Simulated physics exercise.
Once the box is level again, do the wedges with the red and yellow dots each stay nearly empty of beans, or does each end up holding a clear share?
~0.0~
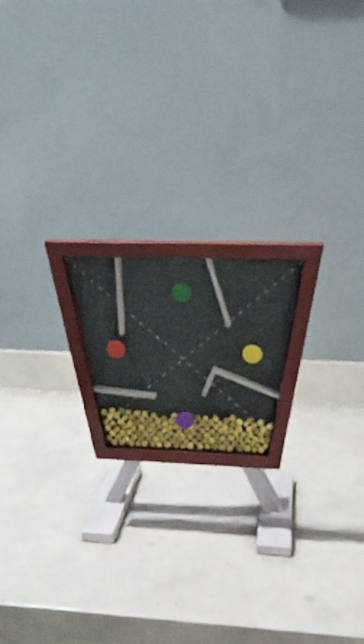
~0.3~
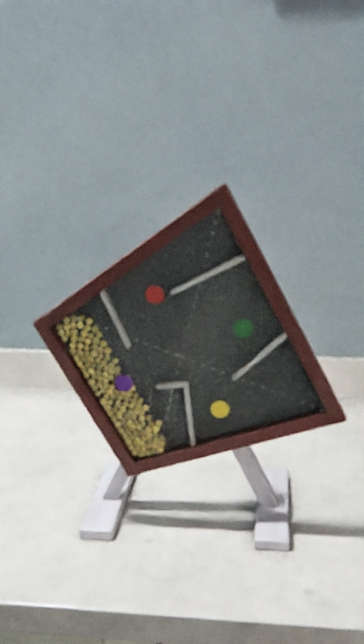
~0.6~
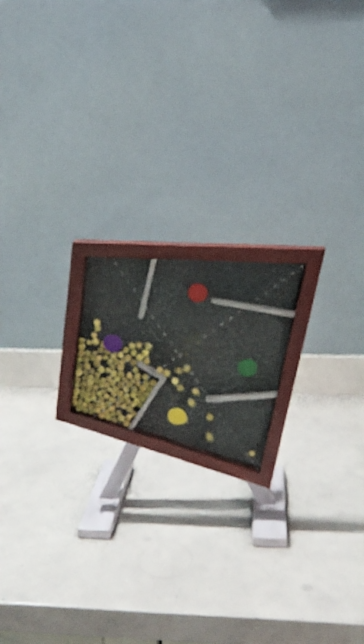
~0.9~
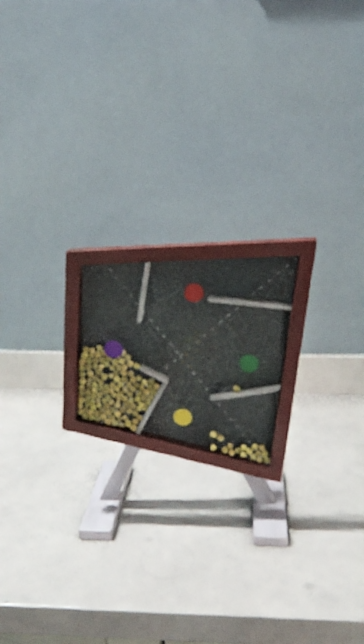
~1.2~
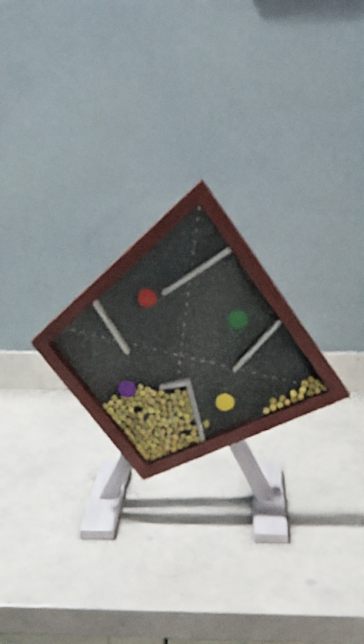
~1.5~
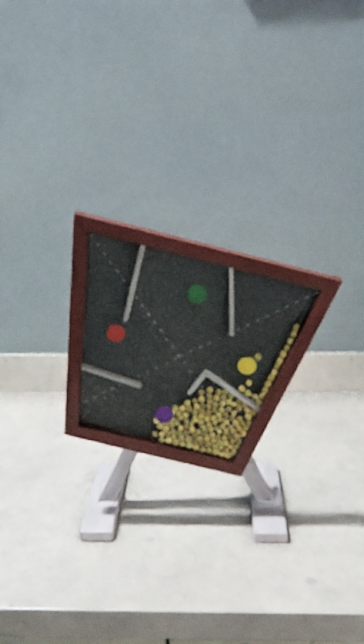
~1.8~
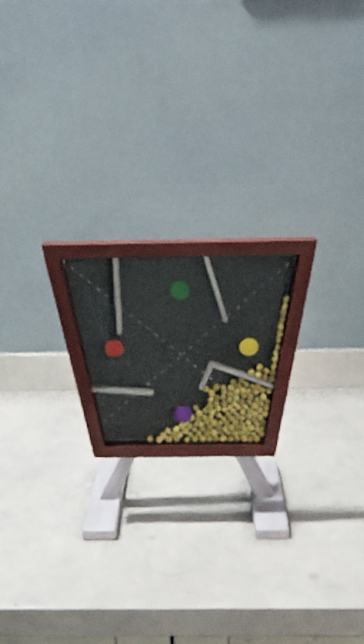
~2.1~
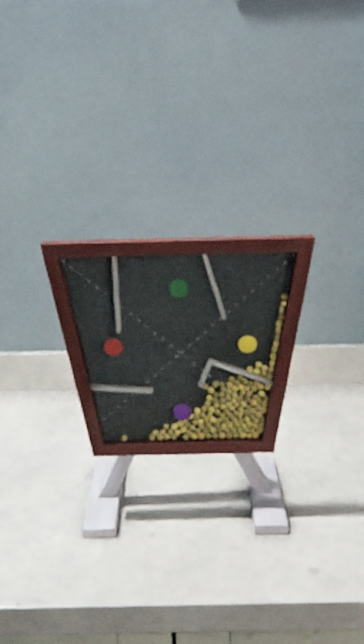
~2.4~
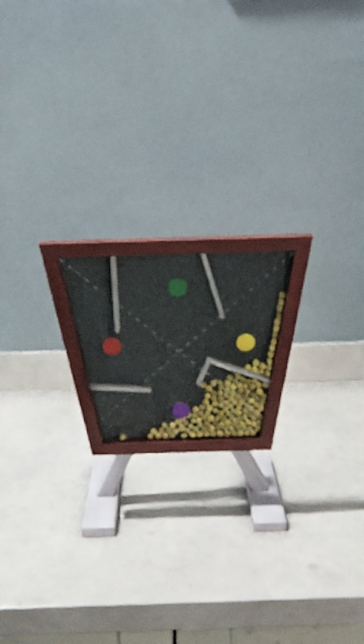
The two wedges end differently. The red one stays empty of beans, while the yellow one ends up holding a clear share of them, piled along the right side.
